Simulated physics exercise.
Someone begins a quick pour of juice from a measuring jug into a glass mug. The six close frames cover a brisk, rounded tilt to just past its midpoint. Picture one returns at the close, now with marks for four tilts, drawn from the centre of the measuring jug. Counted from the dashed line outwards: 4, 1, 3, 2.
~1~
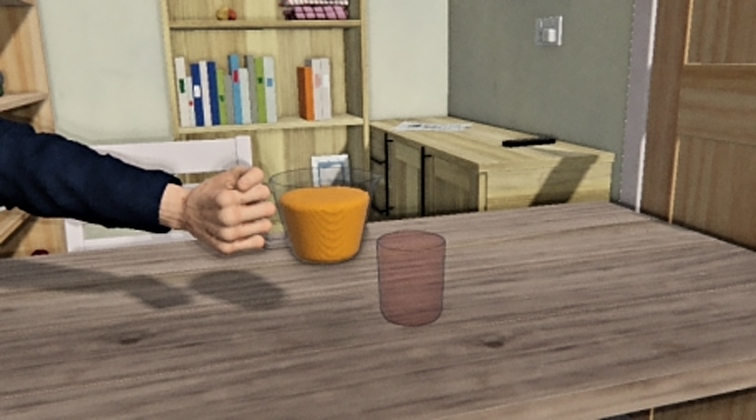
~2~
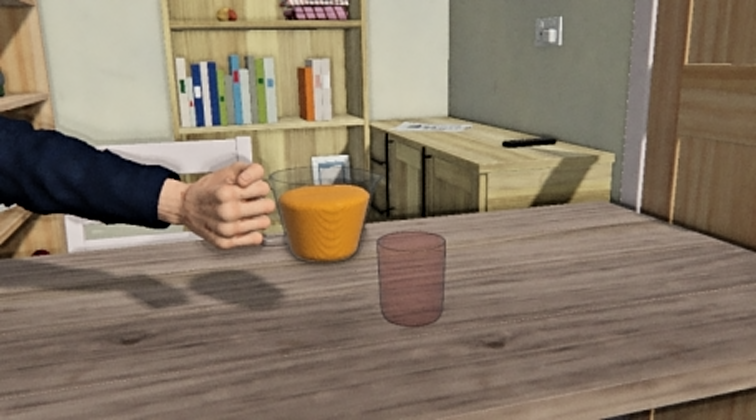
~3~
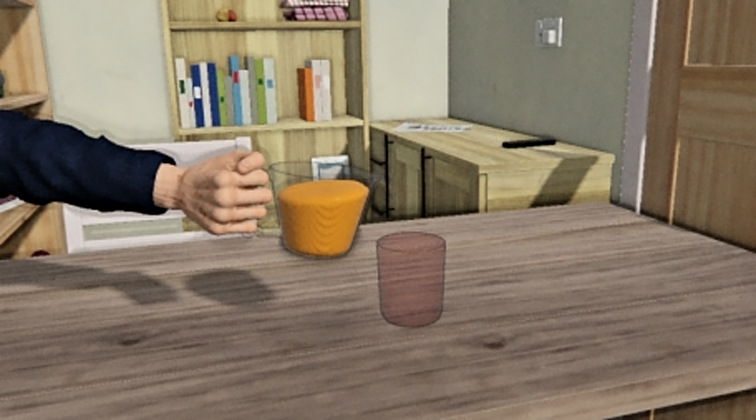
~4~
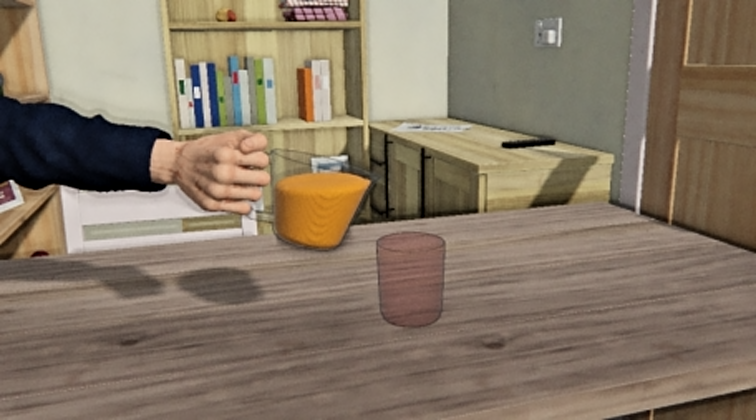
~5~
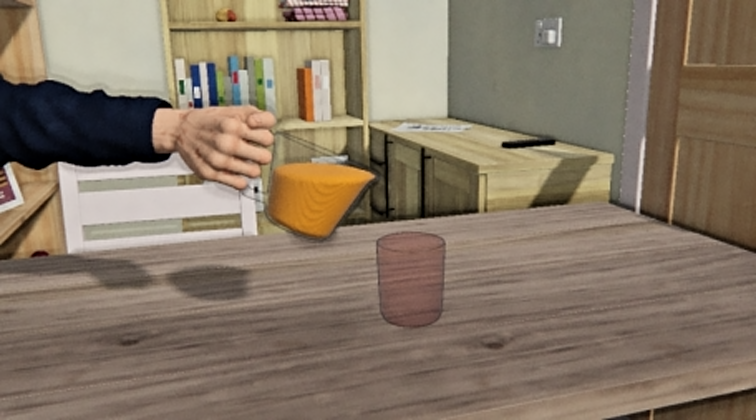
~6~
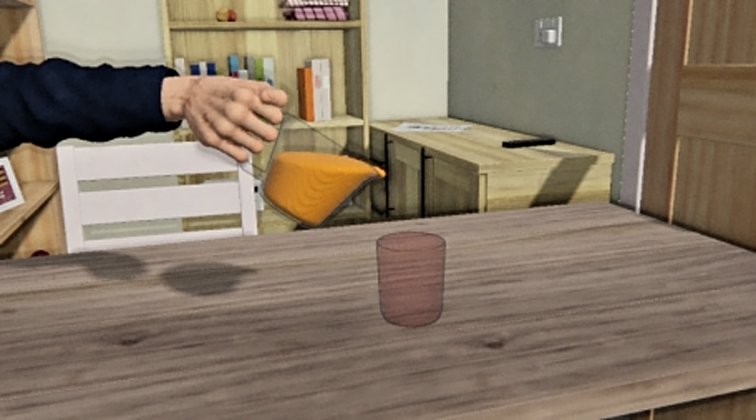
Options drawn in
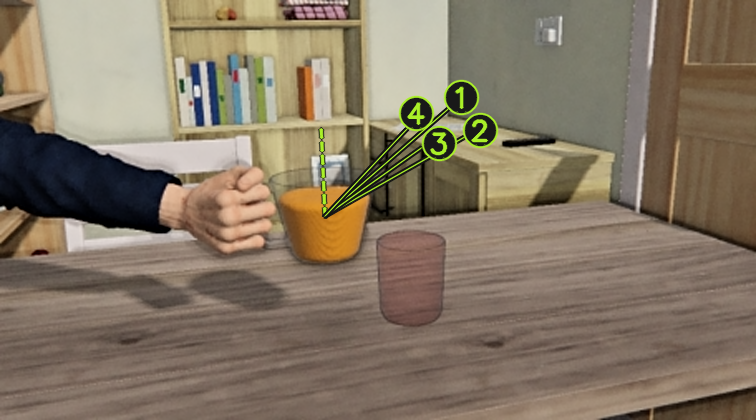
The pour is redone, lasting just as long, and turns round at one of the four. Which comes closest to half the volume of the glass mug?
1.
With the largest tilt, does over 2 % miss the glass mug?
Yes, it does.
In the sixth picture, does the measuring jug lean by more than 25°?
Yes, it does.
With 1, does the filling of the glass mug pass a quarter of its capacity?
Yes, clearly.
On the marked copy, 1 at (448, 108); 2 at (464, 137); 3 at (421, 147); 4 at (407, 128).
Choosing 1, the glass mug ends with about 52 % of what it can hold.
Choosing 2, the glass mug ends with about 66 % of what it can hold; 12 % of the juice is spilt.
Choosing 3, the glass mug ends with about 62 % of what it can hold; 4 % of the juice is spilt.
Choosing 4, the glass mug ends with about 39 % of what it can hold.
